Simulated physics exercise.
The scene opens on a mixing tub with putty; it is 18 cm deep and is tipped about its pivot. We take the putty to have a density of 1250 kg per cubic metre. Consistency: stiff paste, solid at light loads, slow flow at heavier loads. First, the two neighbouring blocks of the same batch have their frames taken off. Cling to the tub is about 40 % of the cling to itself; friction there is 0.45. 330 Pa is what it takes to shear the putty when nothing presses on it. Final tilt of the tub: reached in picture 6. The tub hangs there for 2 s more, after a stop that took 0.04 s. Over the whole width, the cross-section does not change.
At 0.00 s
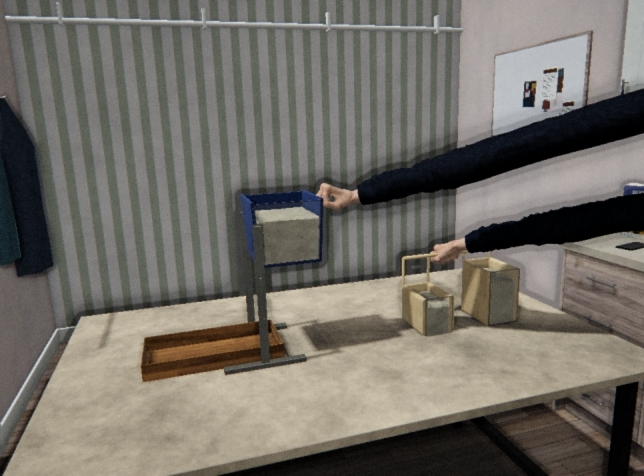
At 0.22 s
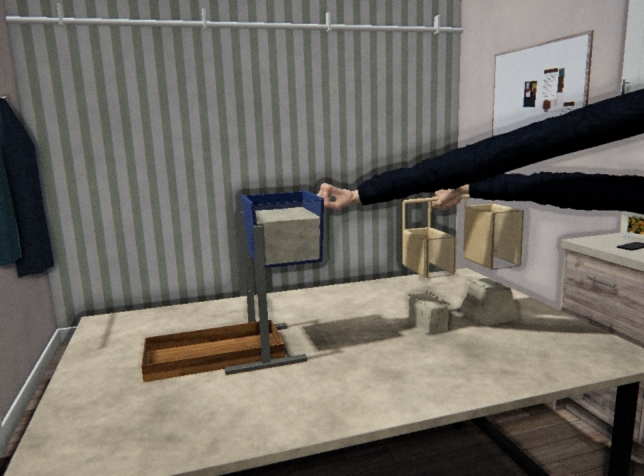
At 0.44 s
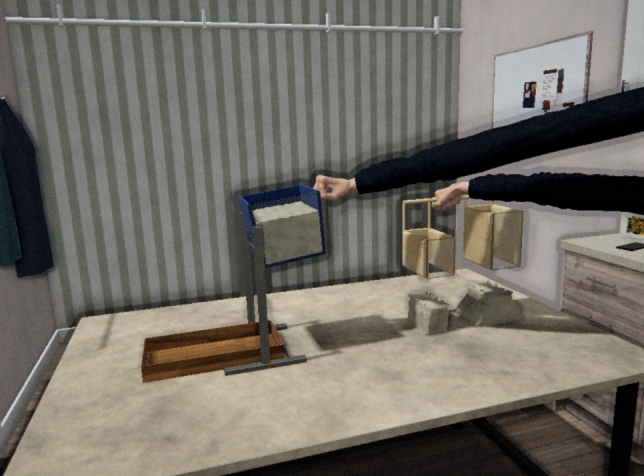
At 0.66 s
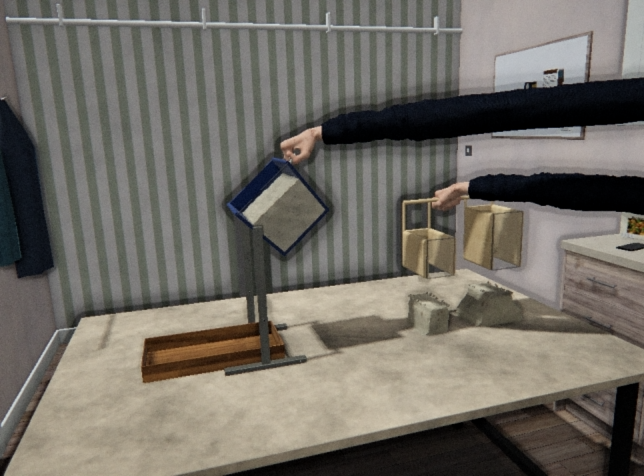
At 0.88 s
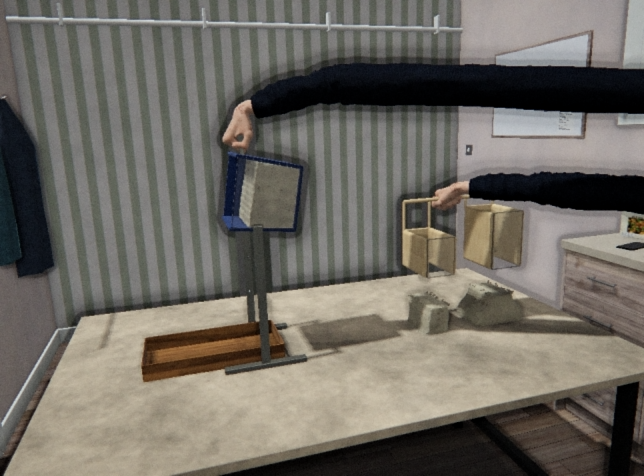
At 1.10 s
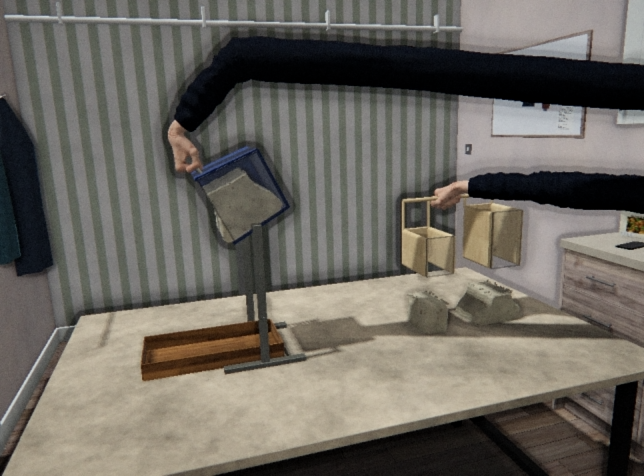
A blue tub of grey putty on a dark stand and two light wooden forms are worked by two dark-sleeved arms over a pale table in a striped-walled room, seen from a steady, slightly raised view. An orange-brown tray lies below left. One hand lifts the forms off two grey blocks at right, the larger slumping, then the other swings the tub leftward past upright onto its side, its putty shifting toward the rim.
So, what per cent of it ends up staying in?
Expect roughly 0 %.
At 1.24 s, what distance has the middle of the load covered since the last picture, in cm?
Close to 13 centimetres.
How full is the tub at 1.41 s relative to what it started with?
Some 0 per cent.
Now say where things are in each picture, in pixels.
The first frame shows handle-side rim at (320, 199), tilt 0 degrees; crest of the putty at (309, 218); block heights 10 cm, 16 cm (left to right).
The second frame shows handle-side rim at (321, 199), tilt 0 degrees; crest of the putty at (309, 218); block heights 9.9 cm, 12 cm (left to right).
The third frame shows handle-side rim at (317, 192), tilt 7 degrees; crest of the putty at (314, 211); block heights 9.8 cm, 11 cm (left to right).
The fourth frame shows handle-side rim at (286, 164), tilt 42 degrees; crest of the putty at (296, 181); block heights 9.8 cm, 11 cm (left to right).
The fifth frame shows handle-side rim at (237, 158), tilt 81 degrees; crest of the putty at (261, 163); block heights 9.8 cm, 11 cm (left to right).
The sixth frame shows handle-side rim at (197, 181), tilt 116 degrees; crest of the putty at (244, 174); block heights 9.8 cm, 11 cm (left to right).
After 1.24 s, the tub is at 116 degrees and holds 30 %.
After 1.41 s, the tub is at 116 degrees and holds 0 %.
After 1.58 s, the tub is at 116 degrees and holds 0 %.
After 1.75 s, the tub is at 116 degrees and holds 0 %.
After 3.10 s, the tub is at 116 degrees and holds 0 %.
